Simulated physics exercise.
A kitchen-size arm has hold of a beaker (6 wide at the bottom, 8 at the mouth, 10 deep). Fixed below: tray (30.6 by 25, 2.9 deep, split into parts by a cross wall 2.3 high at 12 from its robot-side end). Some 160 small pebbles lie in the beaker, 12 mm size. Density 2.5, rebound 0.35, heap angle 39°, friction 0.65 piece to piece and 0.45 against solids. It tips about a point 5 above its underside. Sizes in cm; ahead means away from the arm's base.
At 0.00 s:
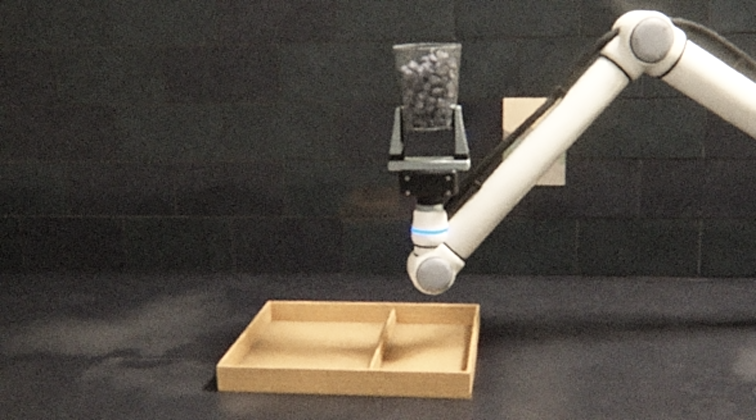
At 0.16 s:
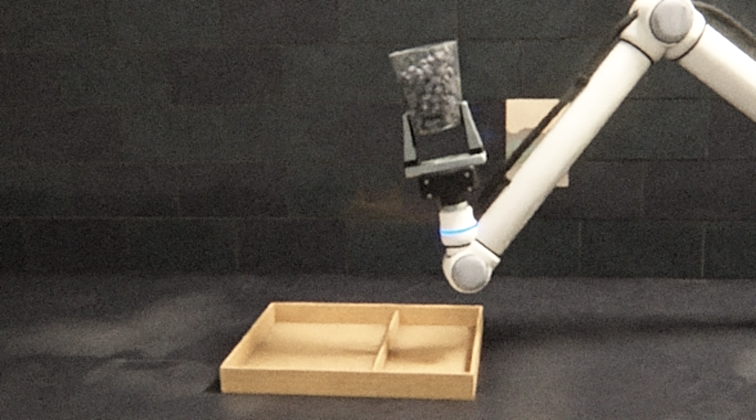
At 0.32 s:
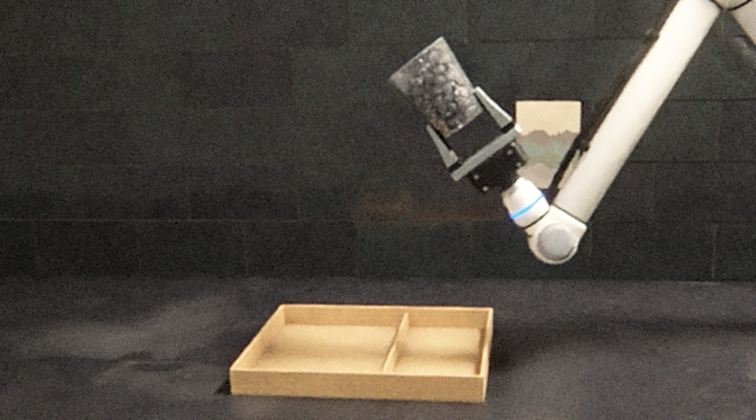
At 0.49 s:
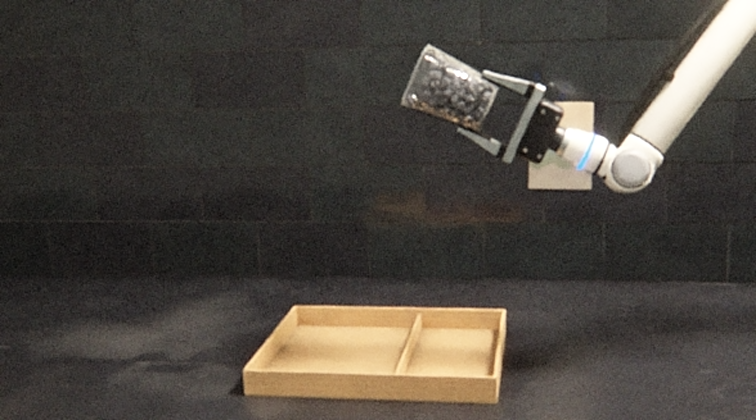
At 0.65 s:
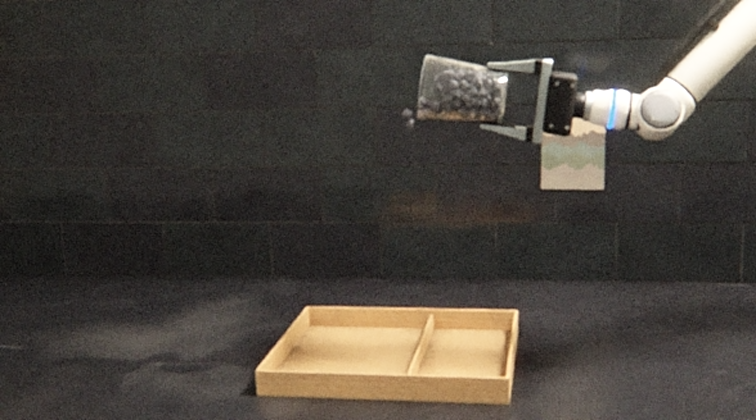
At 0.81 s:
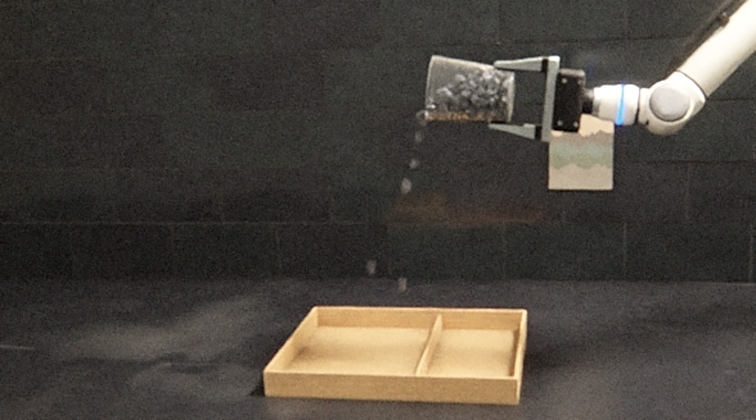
A robot arm tips a clear beaker leftward, and a few dark pebbles drop out.
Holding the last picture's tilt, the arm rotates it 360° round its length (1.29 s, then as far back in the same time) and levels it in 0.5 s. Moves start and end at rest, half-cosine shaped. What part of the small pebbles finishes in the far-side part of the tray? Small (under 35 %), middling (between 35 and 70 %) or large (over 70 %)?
In the far-side part of the tray the share is middling, between 35 and 70 %.
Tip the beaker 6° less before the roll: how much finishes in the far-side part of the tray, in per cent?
Some 30 per cent.
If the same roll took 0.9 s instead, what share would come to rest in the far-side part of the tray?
It would be near 45 per cent.
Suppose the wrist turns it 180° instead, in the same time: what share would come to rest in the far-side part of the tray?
In that case some 35 per cent.
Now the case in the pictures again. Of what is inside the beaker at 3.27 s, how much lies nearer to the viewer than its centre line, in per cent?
About 15 per cent.
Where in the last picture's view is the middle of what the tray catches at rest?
Around (381, 355).
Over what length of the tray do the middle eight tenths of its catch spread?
About 12 cm.
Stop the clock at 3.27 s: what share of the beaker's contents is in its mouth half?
About 45 per cent.
After 2.04 s, tipped 84°, highest piece 38 above the table; 106 in the beaker, 45 in the far-side part, 9 in flight or on a rim.
After 3.27 s, tipped 84°, highest piece 37 above the table; 80 in the far-side part, 75 in the beaker, 5 in flight or on a rim.
After 4.09 s, upright, highest piece 38 above the table; 86 in the far-side part, 73 in the beaker, 1 in the robot-side part.
After 4.79 s, upright, highest piece 38 above the table; 86 in the far-side part, 73 in the beaker, 1 in the robot-side part.
In the end, 86 in the far-side part, 73 in the beaker, 1 in the robot-side part. That is 54 % in the far-side part of the tray.
